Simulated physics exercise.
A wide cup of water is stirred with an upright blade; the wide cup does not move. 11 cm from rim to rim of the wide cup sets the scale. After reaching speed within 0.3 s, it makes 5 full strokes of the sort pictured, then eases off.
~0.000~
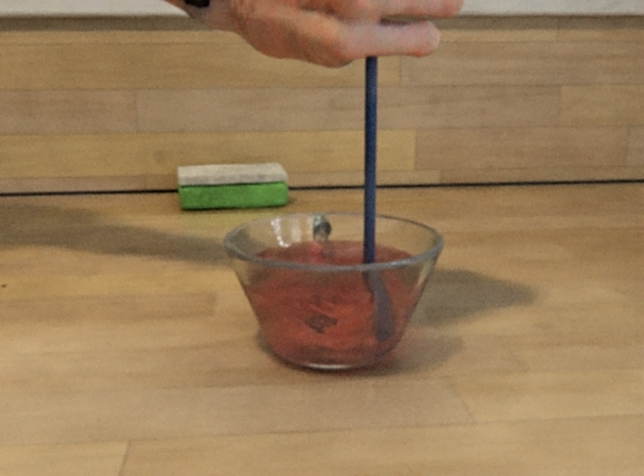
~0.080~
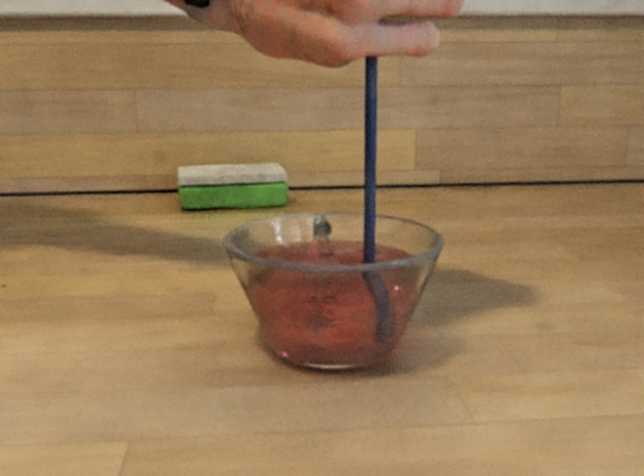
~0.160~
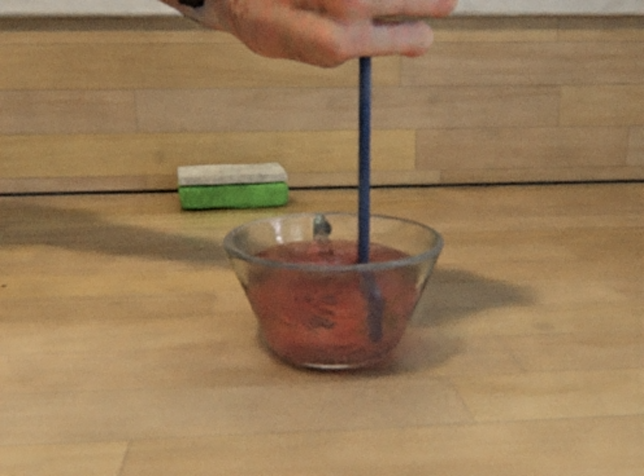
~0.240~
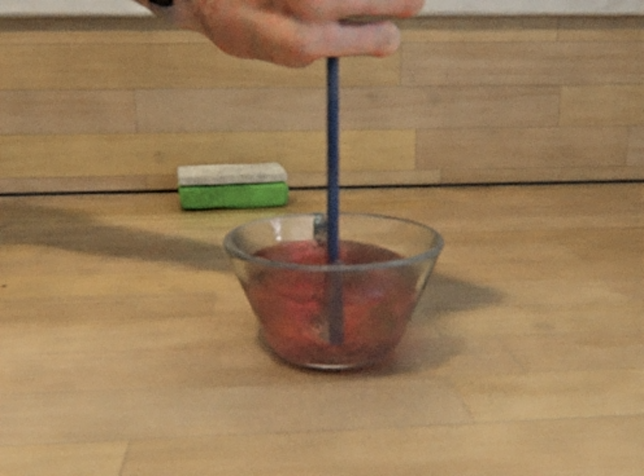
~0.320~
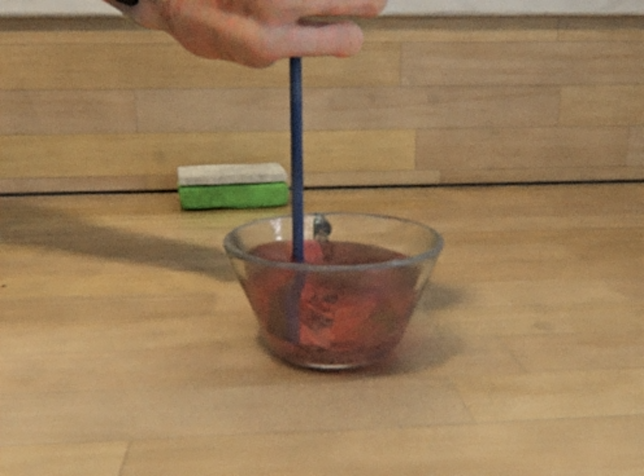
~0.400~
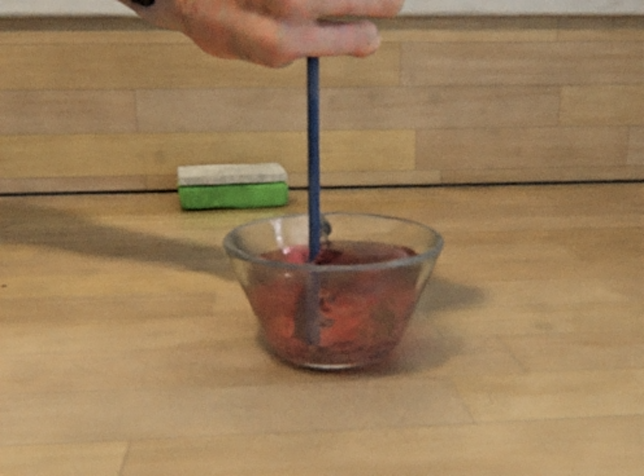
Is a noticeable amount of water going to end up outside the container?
The stirring sends liquid out.
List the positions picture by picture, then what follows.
In the first picture, the stem is at (371, 99); the water meets the walls at (241, 265) and (422, 261); the rim runs from (225, 244) to (438, 238).
In the second picture, the stem is at (371, 99); the water meets the walls at (241, 265) and (423, 260).
In the third picture, the stem is at (365, 99); the water meets the walls at (242, 265) and (422, 261).
In the fourth picture, the stem is at (333, 99); the water meets the walls at (241, 262) and (421, 266).
In the fifth picture, the stem is at (296, 100); the water meets the walls at (238, 257) and (422, 262).
In the sixth picture, the stem is at (313, 99); the water meets the walls at (243, 269) and (424, 255).
Then, 0.86 s in, 0 ml is over the rim.
Then, 1.32 s in, 2 ml is over the rim.
Then, 1.77 s in, 5 ml is over the rim.
Then, 2.23 s in, 10 ml is over the rim.
Finally, 10 ml is over the rim.
